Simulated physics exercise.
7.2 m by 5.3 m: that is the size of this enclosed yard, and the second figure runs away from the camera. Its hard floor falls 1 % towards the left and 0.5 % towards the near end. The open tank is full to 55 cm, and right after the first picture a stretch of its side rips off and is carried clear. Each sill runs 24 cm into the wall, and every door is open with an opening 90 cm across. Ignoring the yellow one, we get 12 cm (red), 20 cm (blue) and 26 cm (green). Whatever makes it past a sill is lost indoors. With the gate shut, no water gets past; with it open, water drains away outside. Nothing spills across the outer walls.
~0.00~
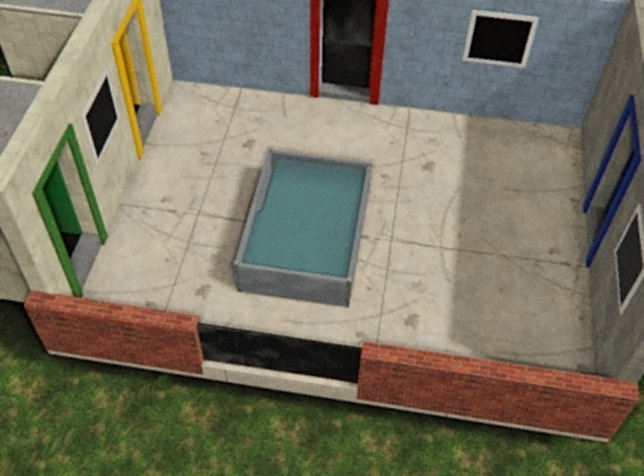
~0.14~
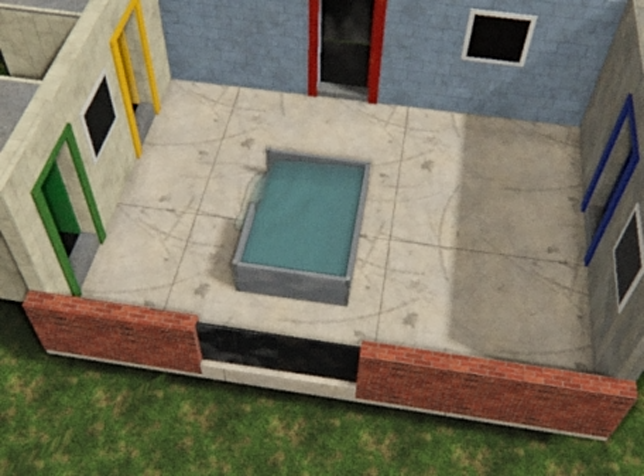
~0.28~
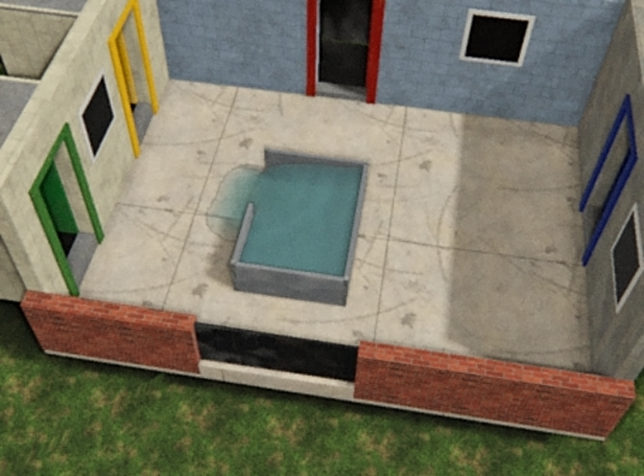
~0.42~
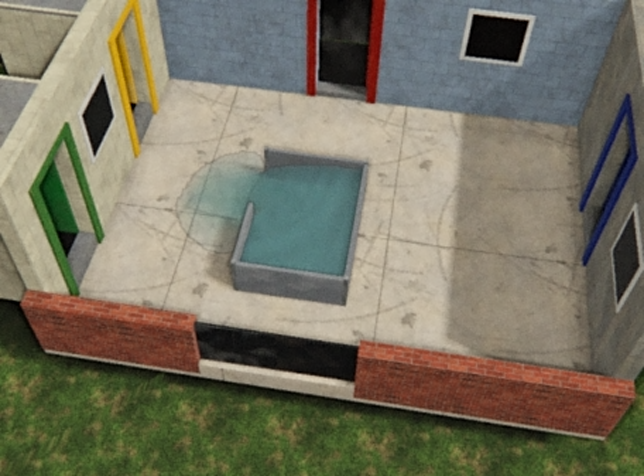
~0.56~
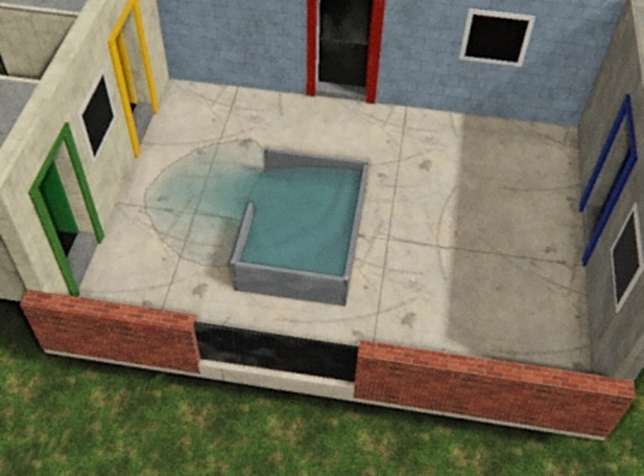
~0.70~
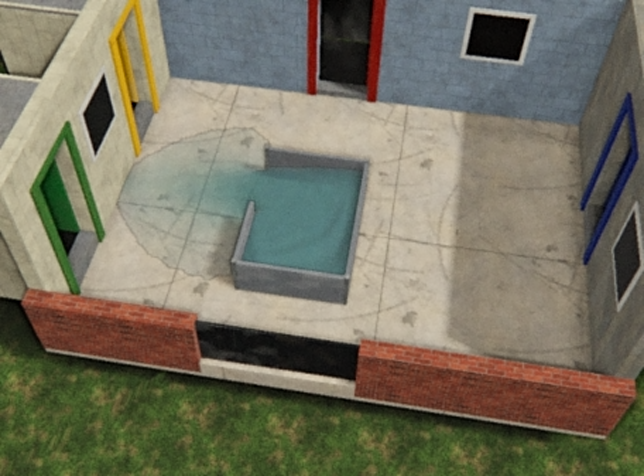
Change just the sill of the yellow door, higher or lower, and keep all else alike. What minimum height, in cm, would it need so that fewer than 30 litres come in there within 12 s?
About 16 cm.
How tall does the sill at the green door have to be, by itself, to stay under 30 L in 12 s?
Green: Roughly 7.5 cm.
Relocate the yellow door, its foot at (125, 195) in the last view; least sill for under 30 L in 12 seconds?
It needs about 22 cm.
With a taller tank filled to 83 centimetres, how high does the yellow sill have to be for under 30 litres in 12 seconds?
Then a height close to 26 cm.
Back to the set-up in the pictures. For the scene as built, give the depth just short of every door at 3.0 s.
Red door 0 cm, yellow door 17 cm, blue door 0 cm, green door 11 cm.
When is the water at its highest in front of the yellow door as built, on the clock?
I'd say near 2.0 seconds.
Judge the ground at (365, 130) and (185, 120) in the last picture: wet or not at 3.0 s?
First untouched, then soaked.
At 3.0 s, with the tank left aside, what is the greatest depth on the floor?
I'd estimate roughly 28 cm.
After 1.4 s water covers 20 % of the floor, deepest (29 cm) near (126, 183); 22 cm at the yellow door, 0 litres in over its 26 cm sill.
After 3.0 s water covers 30 % of the floor, deepest (28 cm) near (167, 86); 17 cm at the yellow door, 0 litres in over its 26 cm sill.
After 12.0 s water covers 100 % of the floor, deepest (9 cm) near (64, 327); 7 cm at the yellow door, 0 litres in over its 26 cm sill.
At the yellow door as built, the water arrived by 1.0 s and peaked near 25 cm at 2.0 s.
Run again over the same 12 s with other heights there, 71 litres in over 12.5 cm, 10 litres over 20 cm. The limit of 30 litres is kept from about 16 cm up.
